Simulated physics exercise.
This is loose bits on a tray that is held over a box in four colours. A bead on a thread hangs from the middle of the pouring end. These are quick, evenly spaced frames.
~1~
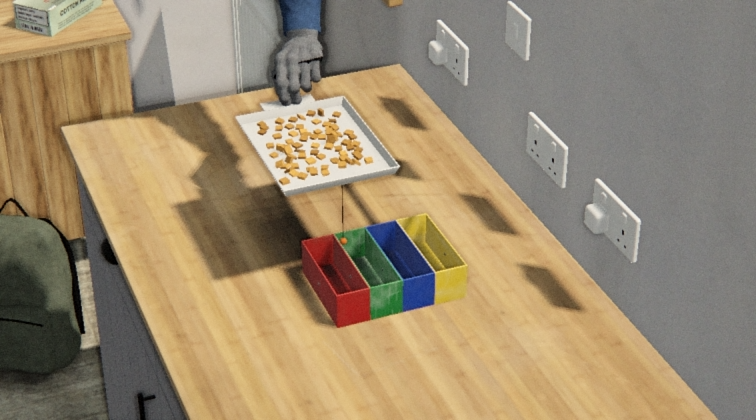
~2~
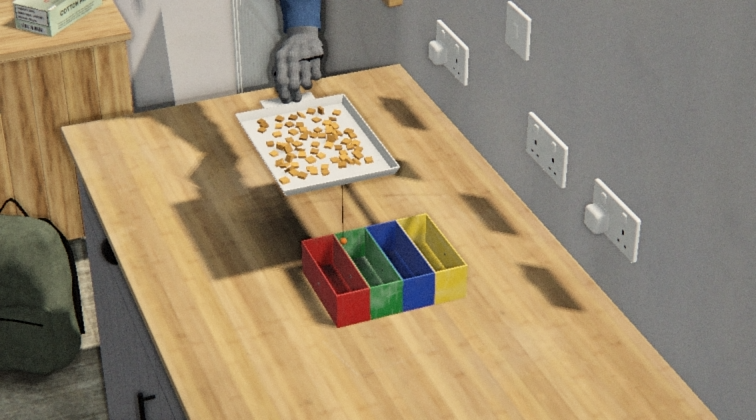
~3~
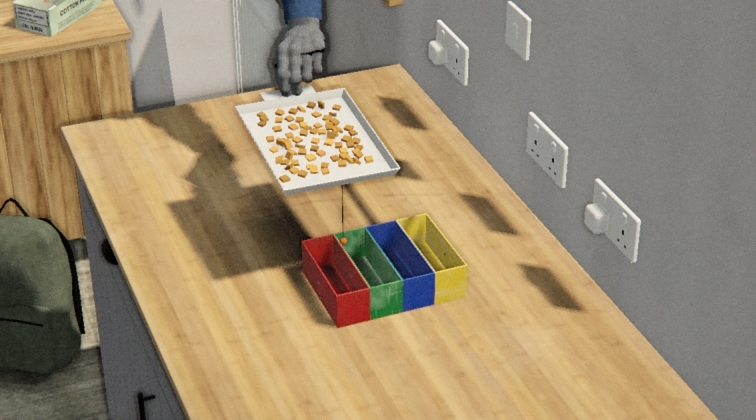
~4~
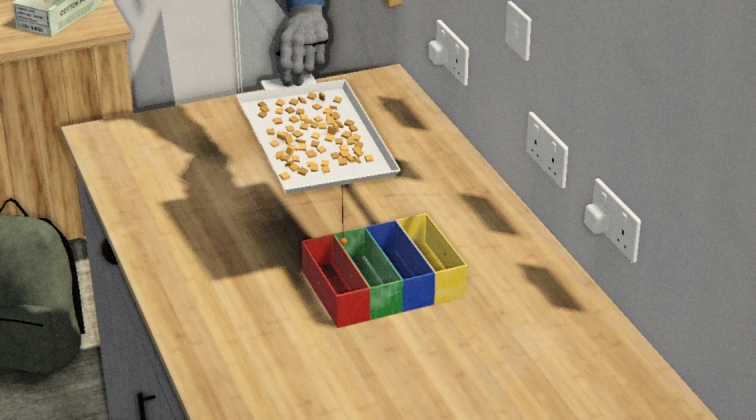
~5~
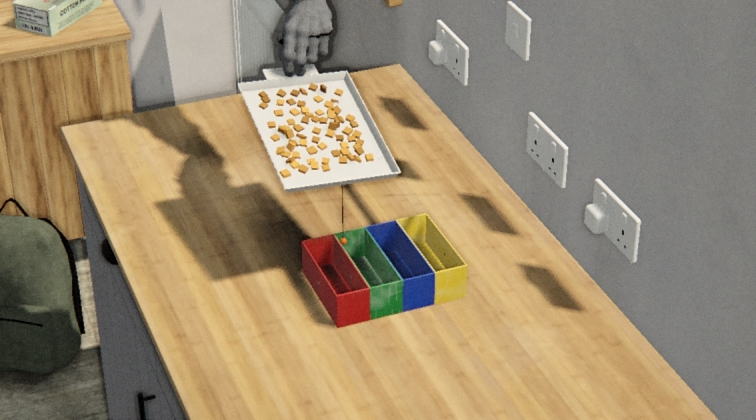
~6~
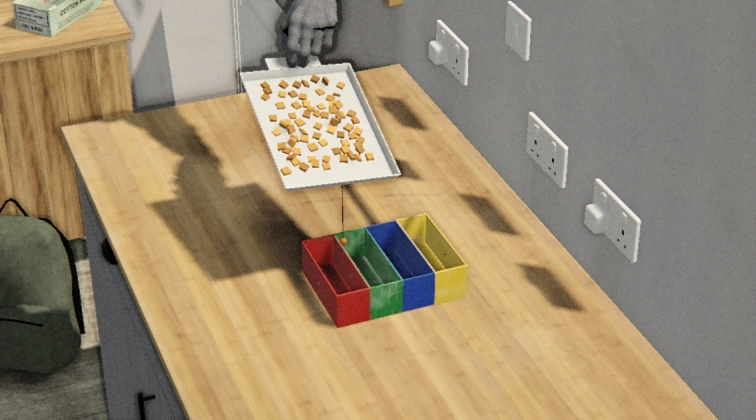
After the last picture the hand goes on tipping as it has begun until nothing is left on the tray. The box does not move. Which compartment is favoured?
The blue cell gets the most.
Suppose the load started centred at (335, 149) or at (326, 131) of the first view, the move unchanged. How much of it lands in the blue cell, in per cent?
First some 60, then 70 per cent.
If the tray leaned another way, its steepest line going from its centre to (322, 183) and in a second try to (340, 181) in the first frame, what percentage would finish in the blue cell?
The first gives 0 %, the second 20 %.
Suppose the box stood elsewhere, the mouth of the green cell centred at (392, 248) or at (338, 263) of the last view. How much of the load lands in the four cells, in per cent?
Near 90 % and 90 %.
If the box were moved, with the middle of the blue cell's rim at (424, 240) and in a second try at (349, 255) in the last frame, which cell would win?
In turn: The green cell; the yellow cell.
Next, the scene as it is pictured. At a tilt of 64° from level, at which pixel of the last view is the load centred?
Near (365, 166).
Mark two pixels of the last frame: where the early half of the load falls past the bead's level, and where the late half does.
The first part at (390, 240); the rest at (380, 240).
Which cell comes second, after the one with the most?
Second comes that green cell.
Just after the last frame, tray tipped steeply; almost all on the tray; just a few falling or outside the box.
A moment on, tray tipped past a quarter turn; about a tenth on the tray; roughly a third in the blue cell; about a tenth in the green cell; about a tenth in the yellow cell; just a few in the red cell; roughly a quarter falling or outside the box.
Further on, tray tipped past a quarter turn; roughly half in the blue cell; roughly a quarter in the green cell; about a tenth in the red cell; about a tenth in the yellow cell; just a few falling or outside the box.
When it is over, tray tipped past a quarter turn; roughly half in the blue cell; roughly a quarter in the green cell; about a tenth in the red cell; about a tenth in the yellow cell; just a few outside the box.
